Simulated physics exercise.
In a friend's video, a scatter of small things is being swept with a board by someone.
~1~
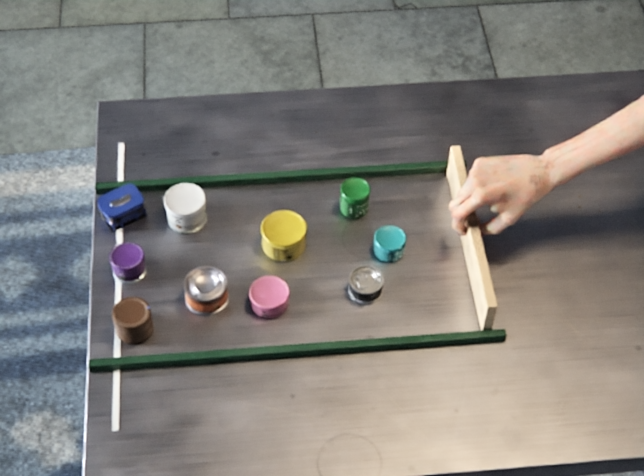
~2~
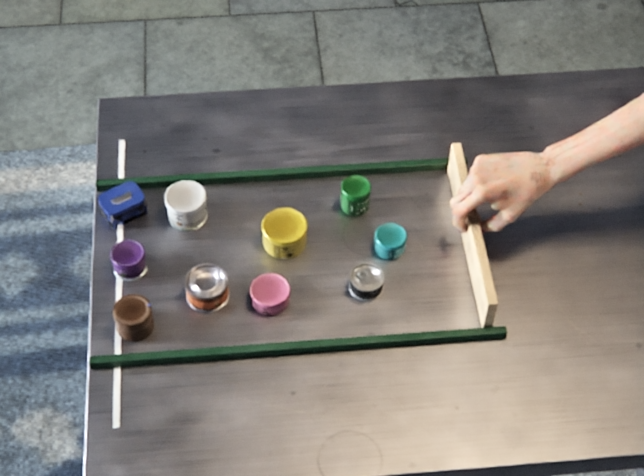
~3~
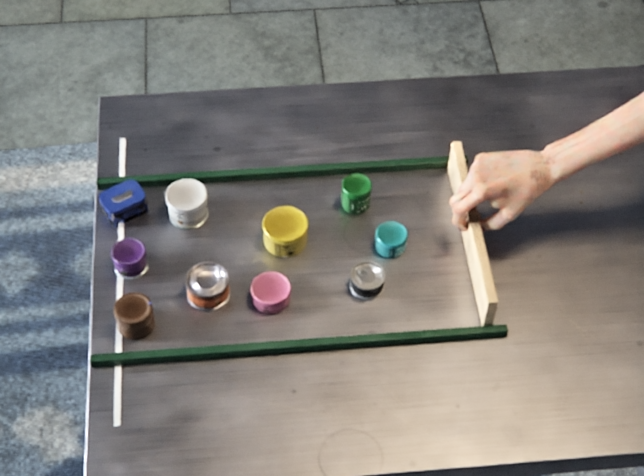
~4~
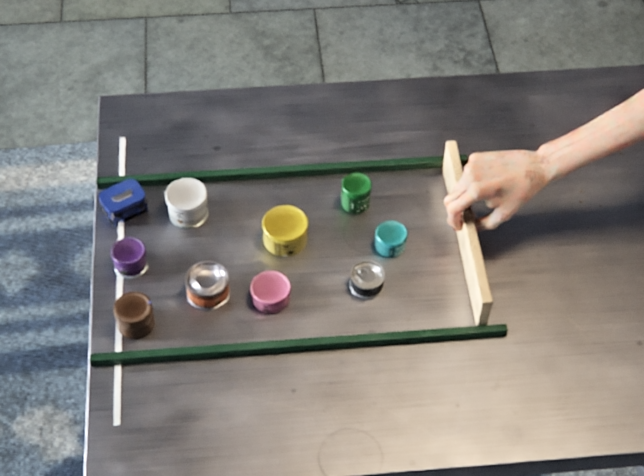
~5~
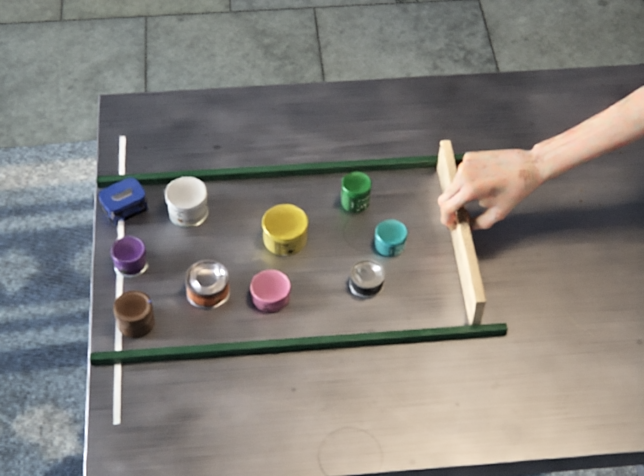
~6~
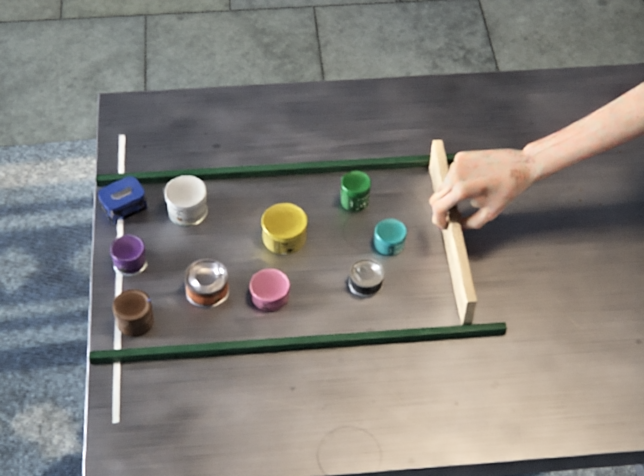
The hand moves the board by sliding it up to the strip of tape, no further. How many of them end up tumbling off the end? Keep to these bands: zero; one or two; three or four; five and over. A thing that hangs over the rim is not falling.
That gives five and over.
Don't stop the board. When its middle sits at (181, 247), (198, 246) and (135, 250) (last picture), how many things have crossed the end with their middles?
Counts by place: 1 / 0 / 5.
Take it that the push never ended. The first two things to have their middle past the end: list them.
Listed earliest first, the blue case comes before the purple pot.
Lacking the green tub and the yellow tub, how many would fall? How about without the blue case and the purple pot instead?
The counts would be 4 and 3.
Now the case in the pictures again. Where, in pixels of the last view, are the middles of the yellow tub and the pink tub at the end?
(96, 234), and the other (97, 334).
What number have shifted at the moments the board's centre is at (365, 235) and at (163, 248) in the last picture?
The counts are 3 and 10.
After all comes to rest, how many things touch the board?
That number would be 5.
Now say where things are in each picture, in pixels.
Blue case (122, 208); purple pot (128, 263); brown lid (133, 321); board (470, 235); tape (119, 273), in the first frame.
Purple pot (129, 260); orange pot (207, 288), in the second frame.
Brown lid (135, 316); green tub (356, 194), in the third frame.
Blue case (123, 202); board (466, 230), in the fourth frame.
Purple pot (130, 257); pink tub (271, 291), in the fifth frame.
Blue case (123, 200); purple pot (129, 255); brown lid (134, 313); board (452, 230); tape (119, 265), in the sixth frame.
Soon after, none off yet; blue case at rest near (123, 200); purple pot at rest near (129, 255); brown lid at rest near (134, 313).
At rest, the number that fall off is five or more; fallen, orange pot, white pot, brown lid, purple pot and blue case.
